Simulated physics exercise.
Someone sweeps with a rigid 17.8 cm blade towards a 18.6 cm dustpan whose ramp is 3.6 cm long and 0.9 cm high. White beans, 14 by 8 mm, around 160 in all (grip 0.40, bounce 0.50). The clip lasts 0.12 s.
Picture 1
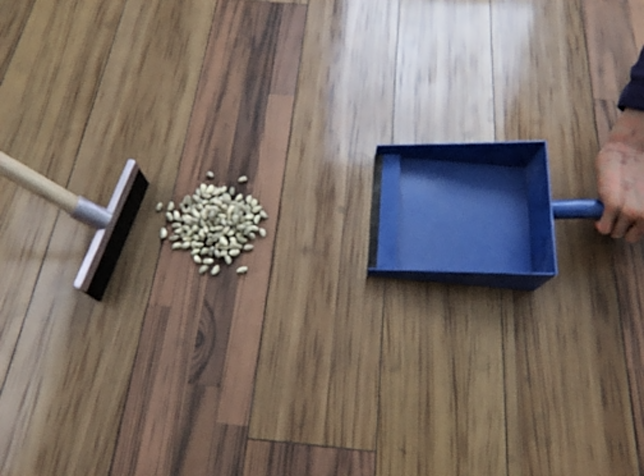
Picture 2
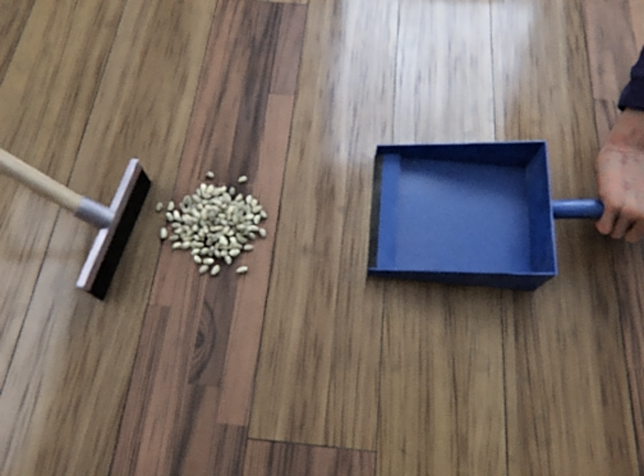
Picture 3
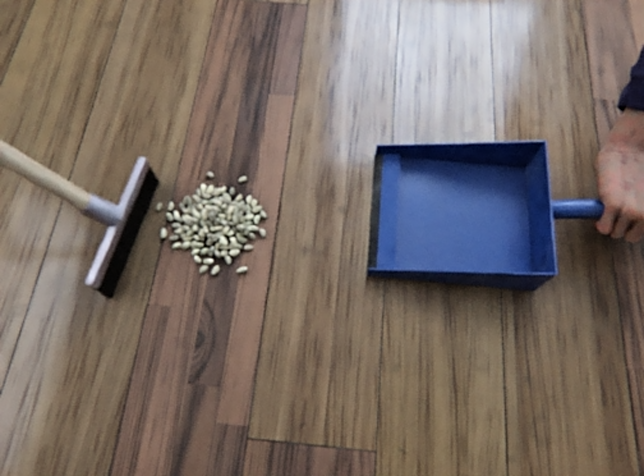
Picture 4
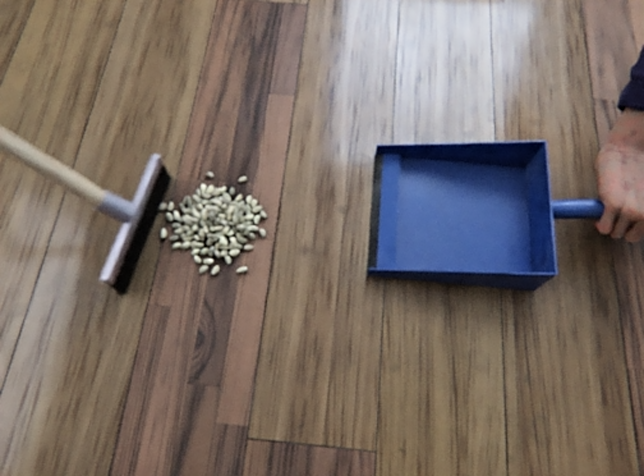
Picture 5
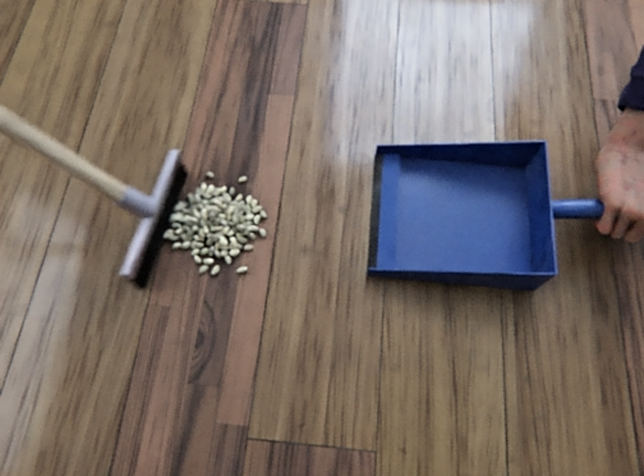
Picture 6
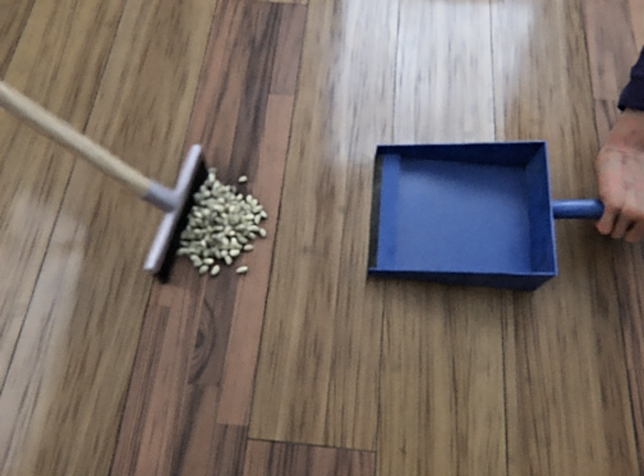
A broom moves right across the wooden floor and pushes into a pile of white beans.
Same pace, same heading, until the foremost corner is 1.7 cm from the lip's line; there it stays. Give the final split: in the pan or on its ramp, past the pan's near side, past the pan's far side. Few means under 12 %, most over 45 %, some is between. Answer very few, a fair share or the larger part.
In the pan or on its ramp: The larger part; past the pan's near side: A fair share; past the pan's far side: Very few.
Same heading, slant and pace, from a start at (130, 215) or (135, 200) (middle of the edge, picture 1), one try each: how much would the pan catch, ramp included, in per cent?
Some 40 and 30 per cent.
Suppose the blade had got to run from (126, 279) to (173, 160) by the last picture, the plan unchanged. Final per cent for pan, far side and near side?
Pan 30, far 5, near 20.
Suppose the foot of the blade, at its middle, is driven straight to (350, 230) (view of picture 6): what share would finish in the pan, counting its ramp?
Some 55 per cent.
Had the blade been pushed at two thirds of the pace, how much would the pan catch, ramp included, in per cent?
Then about 30 per cent.
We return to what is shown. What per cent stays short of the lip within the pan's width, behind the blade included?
About 25 per cent.
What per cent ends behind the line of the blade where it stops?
Some 10 per cent.
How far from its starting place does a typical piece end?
Roughly 26 cm.
Then, 0.11 s after the last picture, middle of the blade 13 cm from the lip; 0 % over the lip, far side 0 %, near side 15 %.
Then, 0.18 s after the last picture, middle of the blade 5 cm from the lip; 0 % over the lip, far side 5 %, near side 20 %.
Then, 0.40 s after the last picture, middle of the blade 3 cm from the lip; 55 % over the lip, far side 5 %, near side 20 %.
In the end, pan 50 %, near side 20 %, far side 5 %, in front of the lip or behind the blade 25 %.
